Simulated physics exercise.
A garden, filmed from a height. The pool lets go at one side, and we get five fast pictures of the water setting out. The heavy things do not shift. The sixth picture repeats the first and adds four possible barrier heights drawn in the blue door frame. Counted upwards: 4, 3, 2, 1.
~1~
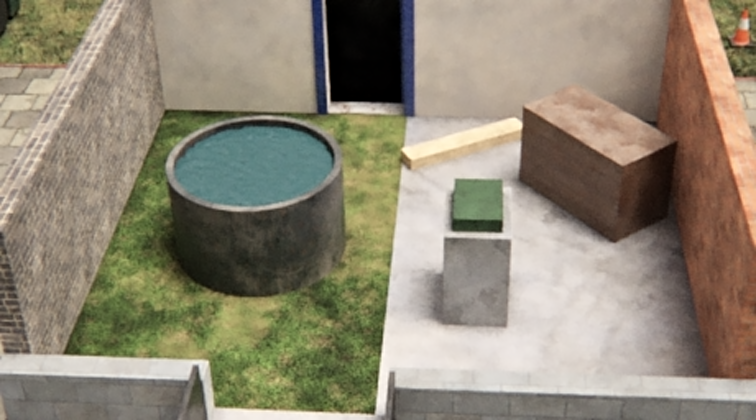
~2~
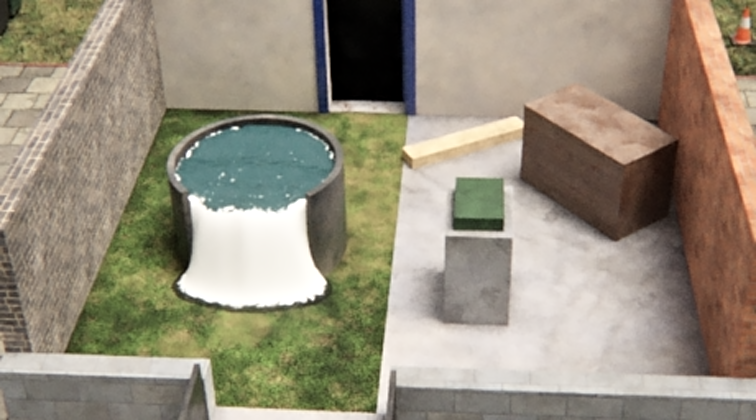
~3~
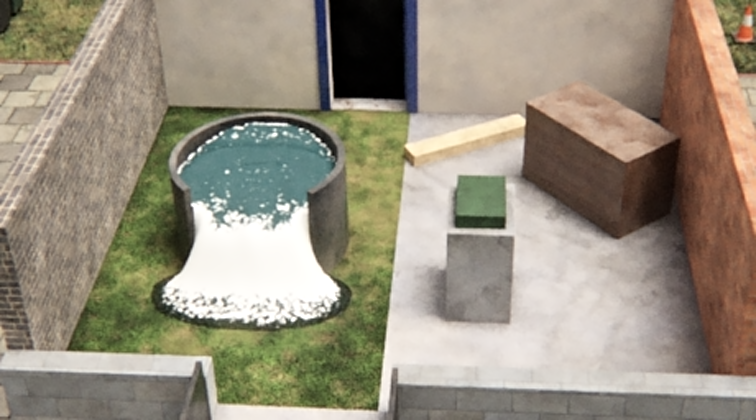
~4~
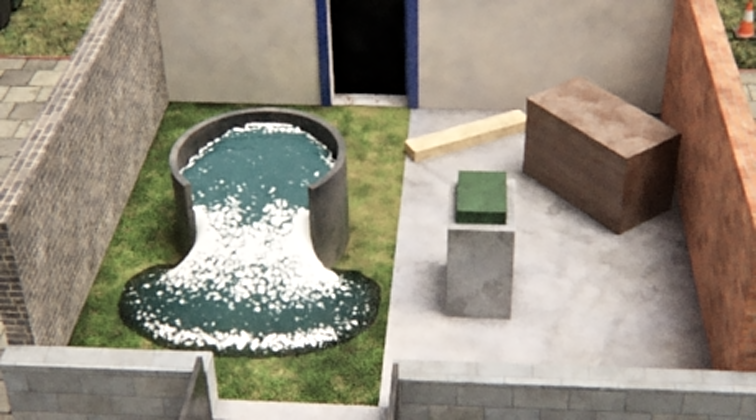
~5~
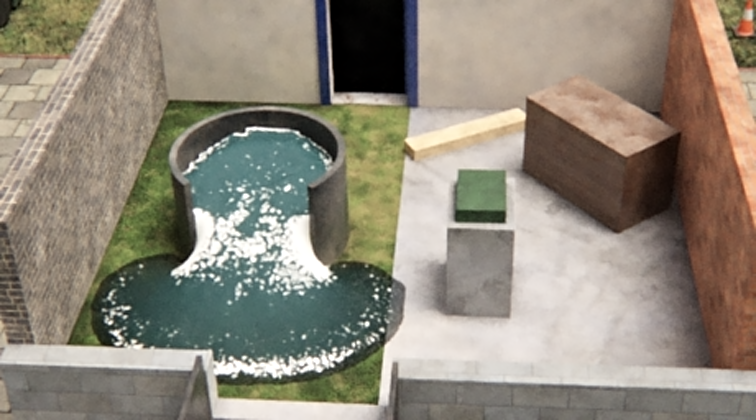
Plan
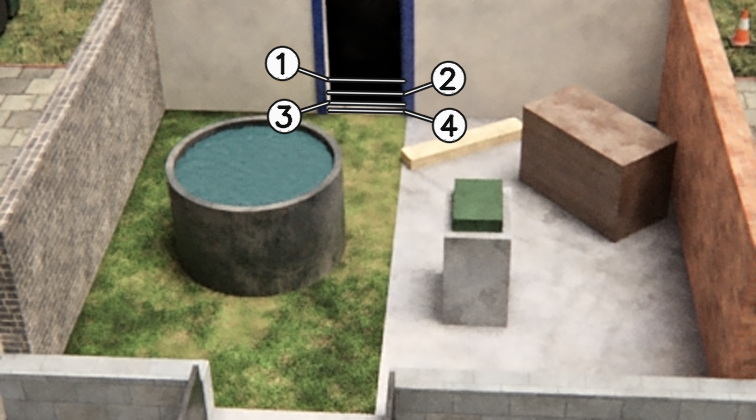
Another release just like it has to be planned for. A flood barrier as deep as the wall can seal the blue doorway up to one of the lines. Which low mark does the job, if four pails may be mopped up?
The answer is mark 4.
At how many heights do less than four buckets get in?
All four.
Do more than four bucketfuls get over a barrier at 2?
No, not at all.
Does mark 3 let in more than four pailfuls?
No, that is safe.
In white, 1 at (365, 80); 2 at (366, 93); 3 at (366, 103); 4 at (366, 110); from the bottom up 4, 3, 2, 1.
For mark 1, nothing gets over.
For mark 2, nothing gets over.
For mark 3, nothing gets over.
For mark 4, nothing gets over.
